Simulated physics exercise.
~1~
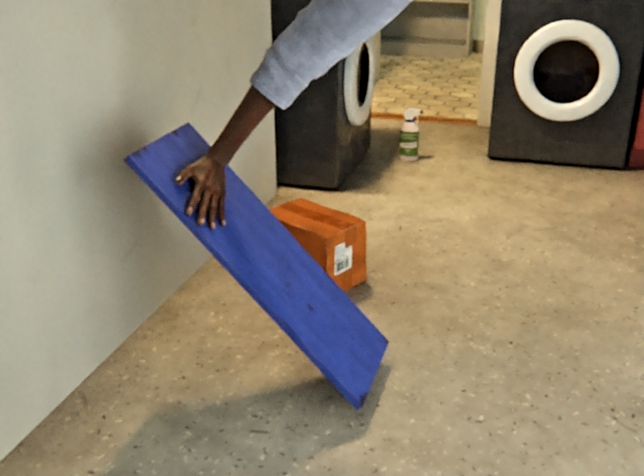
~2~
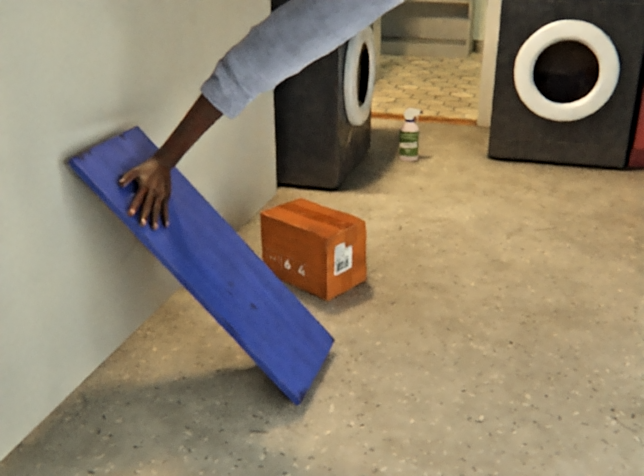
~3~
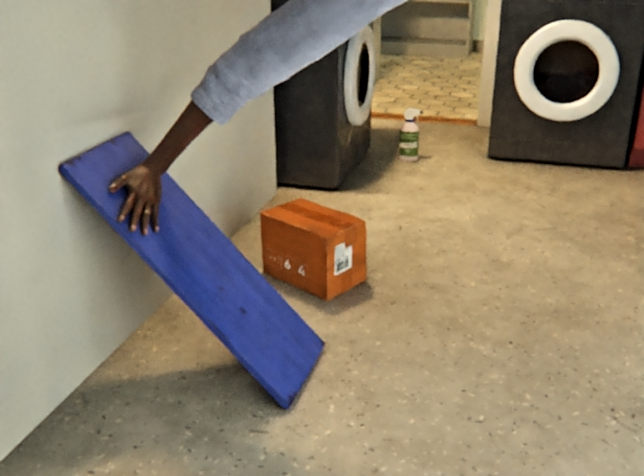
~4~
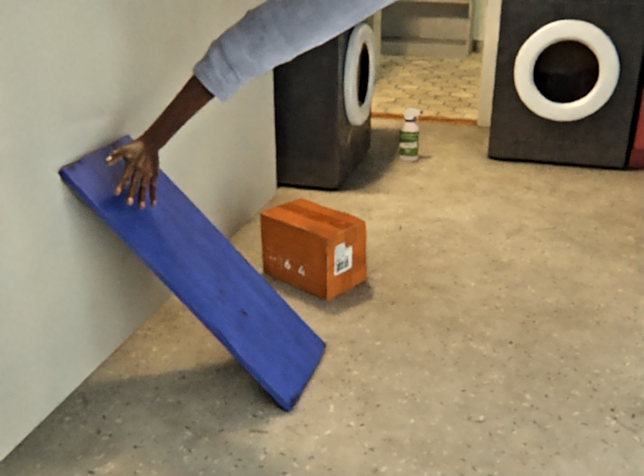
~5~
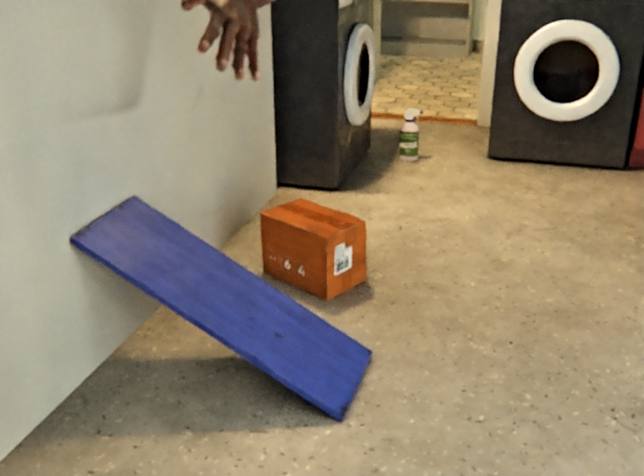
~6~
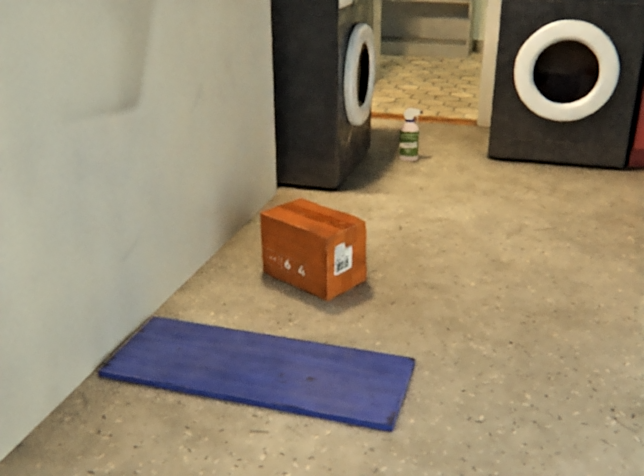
Blue board leaned against a bare wall by a hand, then released, sliding down and ending flat beside an orange box.
